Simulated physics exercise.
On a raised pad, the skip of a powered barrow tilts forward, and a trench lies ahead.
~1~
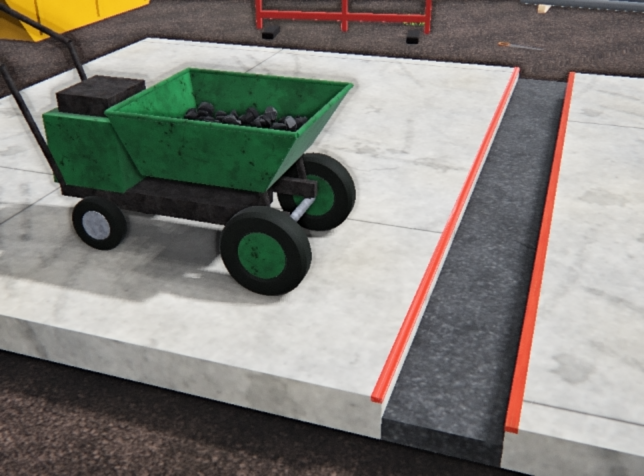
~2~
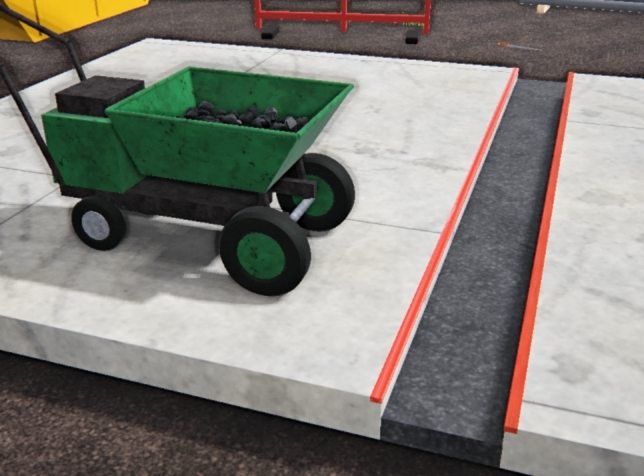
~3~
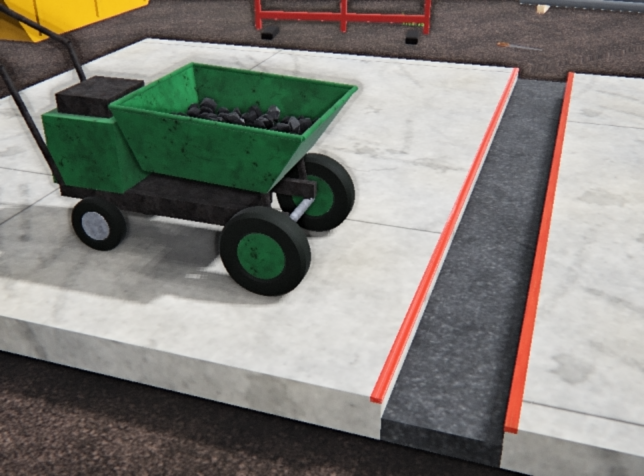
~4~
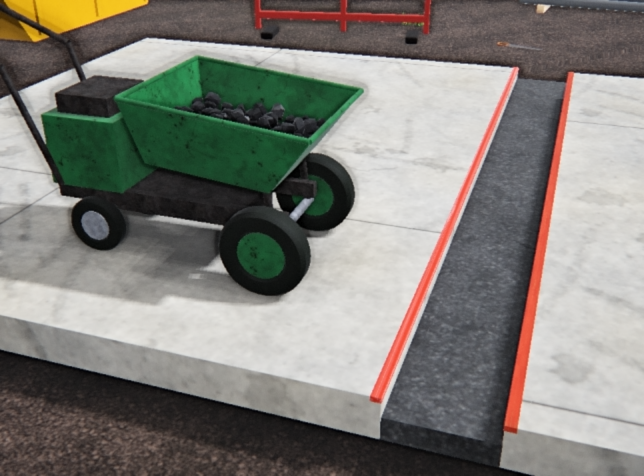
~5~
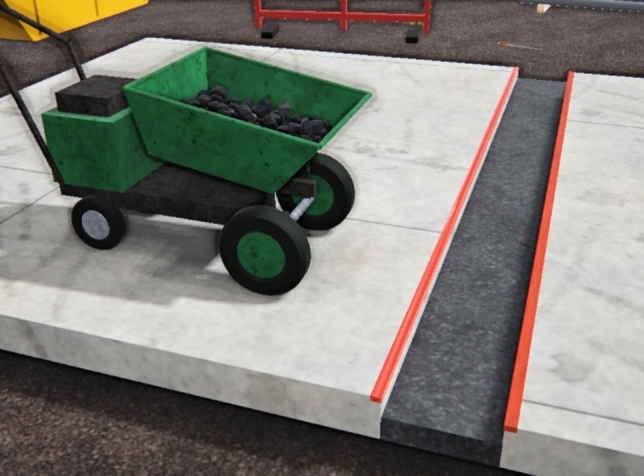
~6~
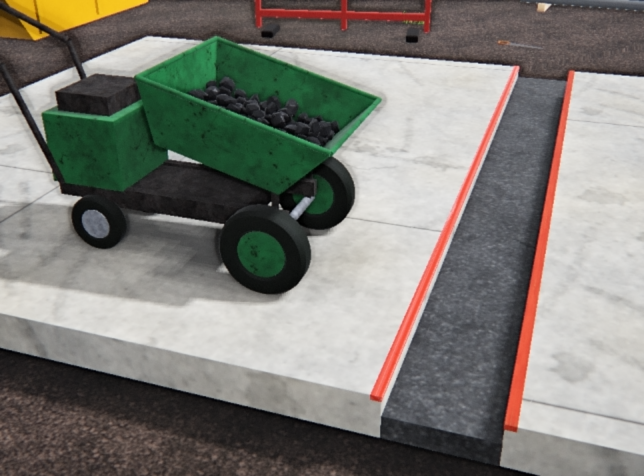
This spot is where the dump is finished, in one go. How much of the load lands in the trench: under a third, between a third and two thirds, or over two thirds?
What ends in the trench is going to be above two-thirds of the load.
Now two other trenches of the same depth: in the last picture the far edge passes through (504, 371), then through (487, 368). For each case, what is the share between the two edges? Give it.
Lab note: Case 1 around 70 %, case 2 70 %.
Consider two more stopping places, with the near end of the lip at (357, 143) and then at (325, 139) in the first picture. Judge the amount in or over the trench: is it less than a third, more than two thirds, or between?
So the first position comes out as beyond two thirds, the second as over two thirds.
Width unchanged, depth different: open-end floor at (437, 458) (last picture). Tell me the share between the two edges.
90 %.
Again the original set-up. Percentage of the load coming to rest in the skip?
I'd say close to 10 percent.
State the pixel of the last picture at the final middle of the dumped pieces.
It settles centred around (463, 289).
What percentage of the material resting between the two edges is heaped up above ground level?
About 20 in a hundred.
Soon, skip tipped steeply; all in the skip.
A while on, skip tipped right over; most in the skip; a small part short of the trench; a small part in or heaped over the trench.
Towards the end, skip tipped right over; a small part in the skip; a small part short of the trench; most in or heaped over the trench; a stray few beyond it.
Finally, skip tipped right over; a small part in the skip; a small part short of the trench; most in or heaped over the trench; a stray few beyond it.
